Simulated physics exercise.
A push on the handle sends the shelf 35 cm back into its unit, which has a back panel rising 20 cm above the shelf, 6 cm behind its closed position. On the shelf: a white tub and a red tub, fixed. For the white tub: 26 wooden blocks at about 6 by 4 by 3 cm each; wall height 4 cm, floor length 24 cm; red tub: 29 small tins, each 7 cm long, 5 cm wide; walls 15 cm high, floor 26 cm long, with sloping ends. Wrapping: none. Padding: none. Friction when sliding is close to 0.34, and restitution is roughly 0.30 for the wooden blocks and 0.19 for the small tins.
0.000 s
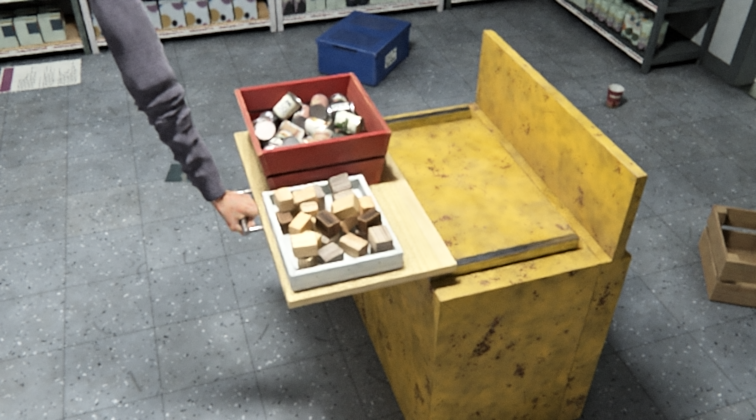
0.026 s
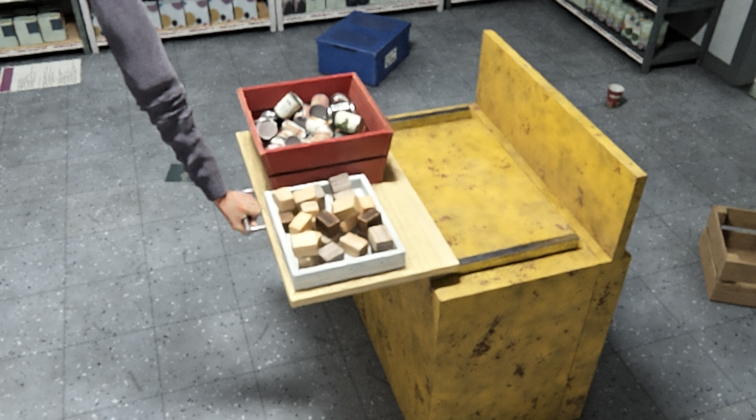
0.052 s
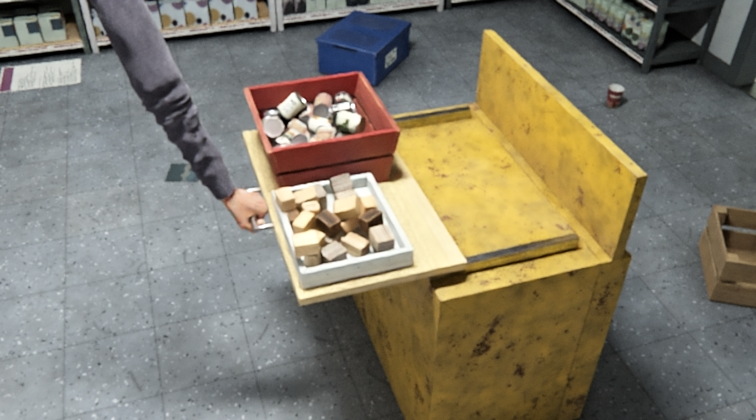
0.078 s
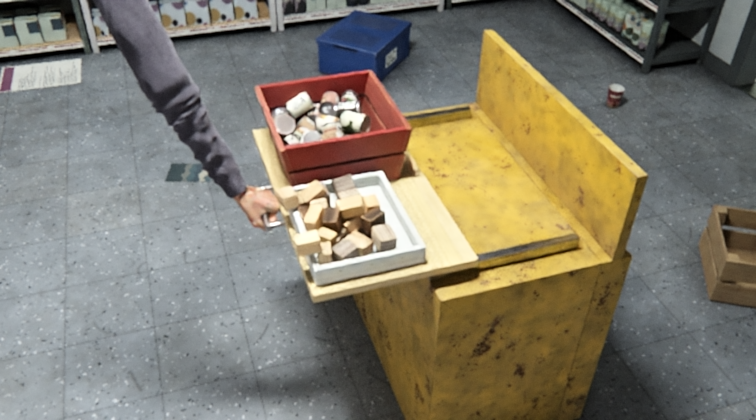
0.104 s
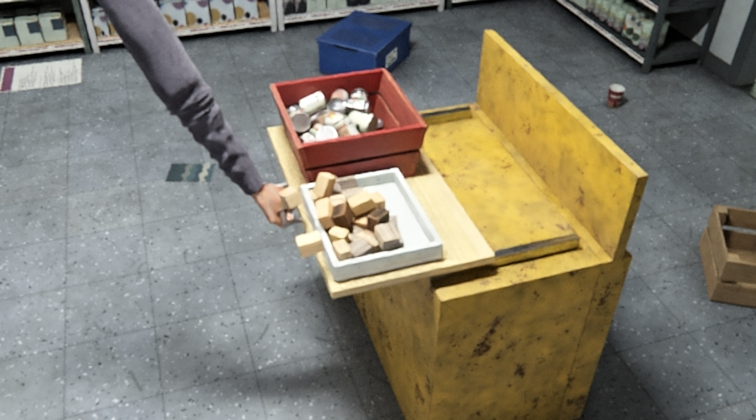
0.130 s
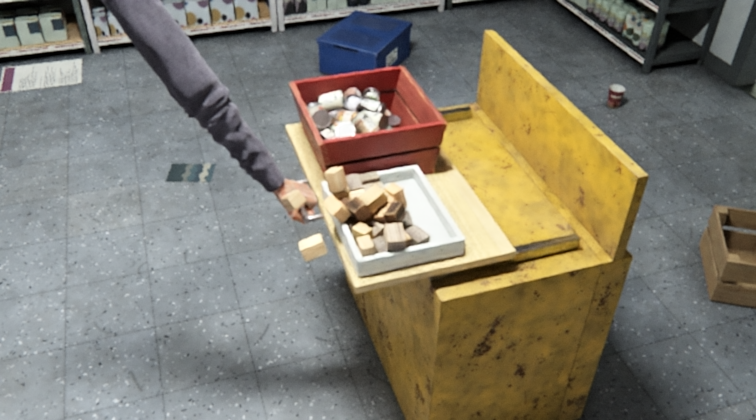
An arm in a dark grey sleeve reaches in from the upper left of a grey-tiled storeroom, seen from above by a still camera. Its hand grips a pale wooden shelf on a scuffed yellow unit, holding a red tub of small tins behind a white tub of wooden blocks. The hand pushes the shelf rightward, slowly then faster, while the blocks shift left and a few tumble over the white rim.
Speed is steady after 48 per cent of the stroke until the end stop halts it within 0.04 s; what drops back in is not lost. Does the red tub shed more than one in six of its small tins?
No, fewer than one in six.
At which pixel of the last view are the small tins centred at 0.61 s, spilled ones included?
Middle: About (427, 117) px.
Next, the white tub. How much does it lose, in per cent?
For the white tub, 30 percent.
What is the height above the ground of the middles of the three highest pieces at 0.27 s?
90 cm.
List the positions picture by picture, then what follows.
In the first picture (each is followed by its nearest rim corner in this view), red tub, (262, 152); white tub, (296, 273); moved in 0 cm; none out.
The second picture shows red tub, (265, 151); white tub, (299, 272); moved in 1 cm.
The third picture shows red tub, (272, 150); white tub, (307, 271); moved in 2 cm.
The fourth picture shows red tub, (284, 148); white tub, (320, 268); moved in 6 cm; 2 out, the lowest block at (288, 198).
The fifth picture shows red tub, (302, 145); white tub, (339, 264); moved in 10 cm; 2 out, the lowest block at (290, 198).
The sixth picture shows red tub, (323, 142); white tub, (363, 259); moved in 15 cm; 3 out, the lowest block at (293, 200).
After 0.19 s, the shelf hits its stop.
After 0.27 s, white tub 21 in, 5 out and red tub 29 in, 0 out.
After 0.39 s, white tub 18 in, 8 out and red tub 29 in, 0 out.
After 0.61 s, white tub 18 in, 8 out and red tub 29 in, 0 out.
Final count (at 1.04 s), white tub 18 in, 8 out and red tub 29 in, 0 out. Asked share, 0 of 29, 0 per cent.
